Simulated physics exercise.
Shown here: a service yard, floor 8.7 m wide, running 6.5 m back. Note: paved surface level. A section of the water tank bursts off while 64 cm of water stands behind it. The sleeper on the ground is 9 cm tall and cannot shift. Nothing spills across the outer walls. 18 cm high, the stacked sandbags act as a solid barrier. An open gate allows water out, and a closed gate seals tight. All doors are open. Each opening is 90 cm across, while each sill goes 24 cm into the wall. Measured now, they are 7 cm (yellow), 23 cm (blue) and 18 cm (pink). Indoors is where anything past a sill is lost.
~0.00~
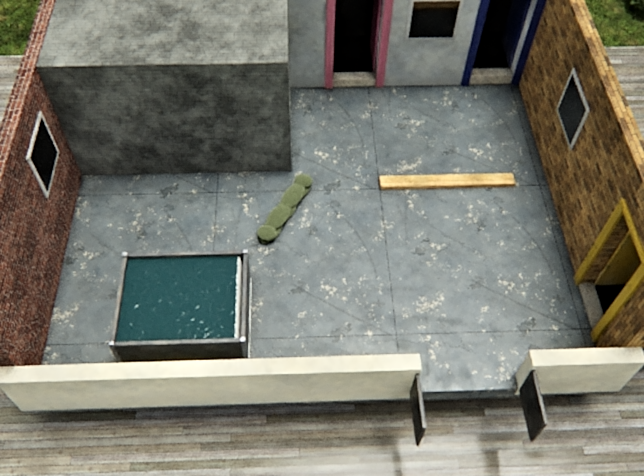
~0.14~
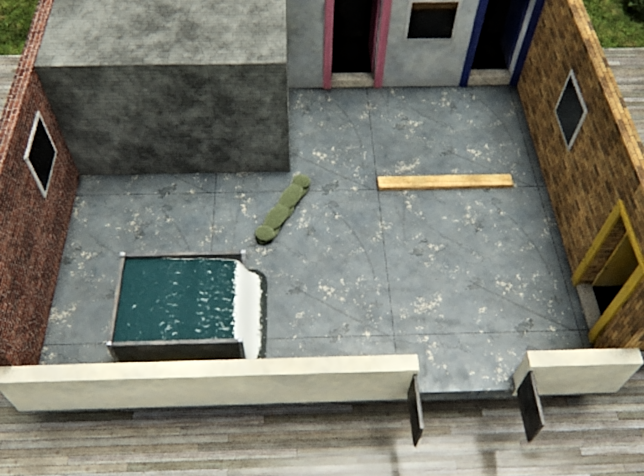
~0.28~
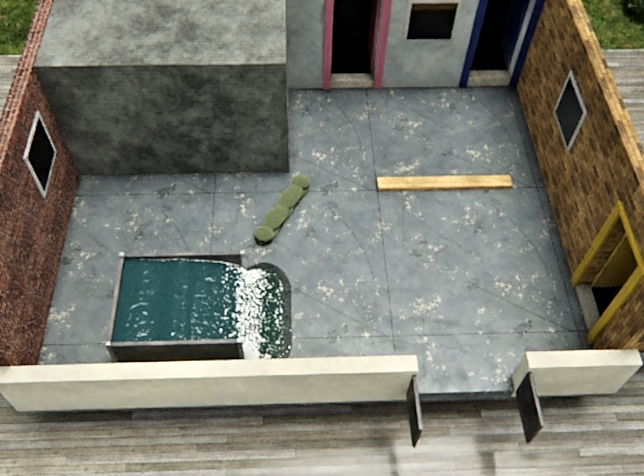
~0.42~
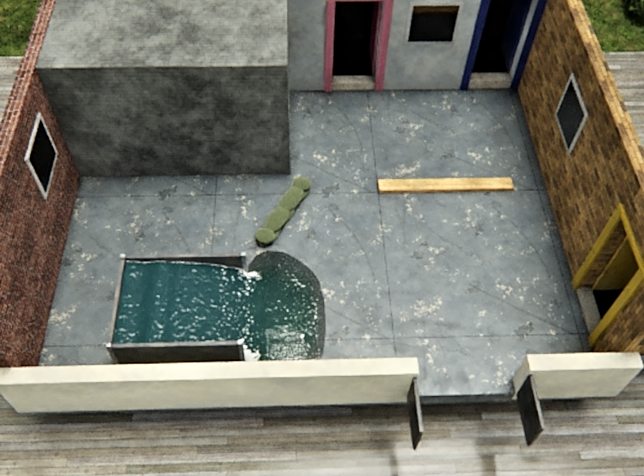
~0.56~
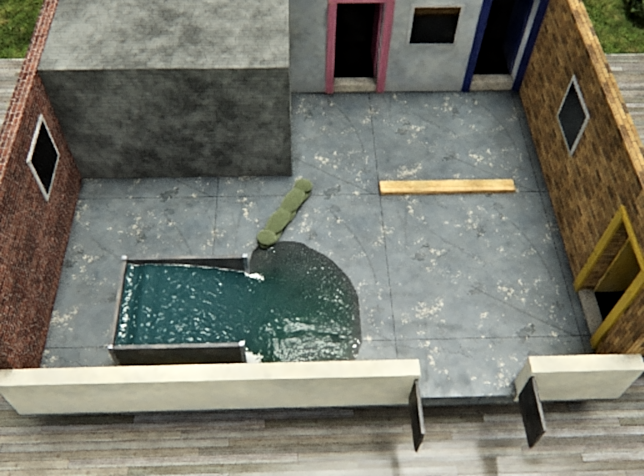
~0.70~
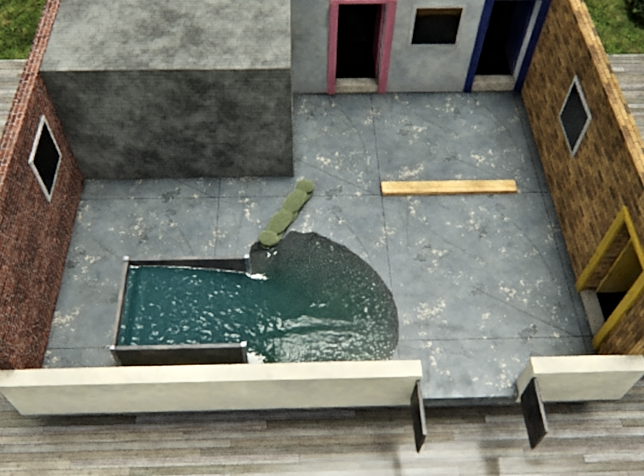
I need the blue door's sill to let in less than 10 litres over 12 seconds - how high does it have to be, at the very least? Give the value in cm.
I would say 7 cm at the least.
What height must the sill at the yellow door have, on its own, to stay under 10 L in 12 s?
Yellow door, minimum about 21 cm.
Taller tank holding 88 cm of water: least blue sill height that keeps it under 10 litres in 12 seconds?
Something near 11.5 cm should do.
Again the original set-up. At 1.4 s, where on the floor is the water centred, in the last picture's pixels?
Around (270, 319).
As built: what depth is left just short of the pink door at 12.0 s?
You'd measure close to 5.5 cm there.
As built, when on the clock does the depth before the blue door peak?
Near 6.0 s.
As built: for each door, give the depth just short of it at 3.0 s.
Door depths (cm): Yellow = 25, blue = 0, pink = 0.
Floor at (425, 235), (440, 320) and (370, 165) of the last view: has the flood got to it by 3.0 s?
Point by point: Soaked, then soaked, then soaked.
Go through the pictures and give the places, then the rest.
In the first frame, still water, 64 cm deep, in the water tank at (182, 298); the blue door at (500, 46) is dry.
In the second frame, the front is at (259, 357), 0.3 m from the gap at (243, 311); 0.3 m2 of floor is wet, 64 cm left at the back.
In the third frame, water pours out at (242, 312) and has run 0.7 m, to (285, 350); about 10 cm deep outside, 64 cm at the back.
In the fourth frame, the front is at (319, 340), 1.2 m from the gap at (243, 314); 2.3 m2 of floor is wet, 62 cm left at the back.
In the fifth frame, the front is at (355, 345), 1.8 m from the gap at (244, 316); 3.8 m2 of floor is wet, 55 cm left at the back.
In the sixth frame, the gap is at (246, 317), the front 2.4 m out at (393, 331); the back of the water tank holds 54 cm; 5.2 m in a straight line remain to the blue door at (503, 53).
After 1.4 s water covers 30 % of the floor, deepest (24 cm) near (255, 334); it has not reached the blue door.
After 3.0 s water covers 45 % of the floor, deepest (26 cm) near (579, 298); it has not reached the blue door.
After 12.0 s water covers 75 % of the floor, deepest (6 cm) near (315, 150); 4 cm at the blue door, 0 litres in over its 23 cm sill.
At the blue door as built, the water arrived by 4.3 s and peaked near 11 cm at 6.0 s.
Run again over the same 12 s with other heights there, 17 litres in over 6 cm, 3 litres over 8 cm. The limit of 10 litres is kept from about 7 cm up.
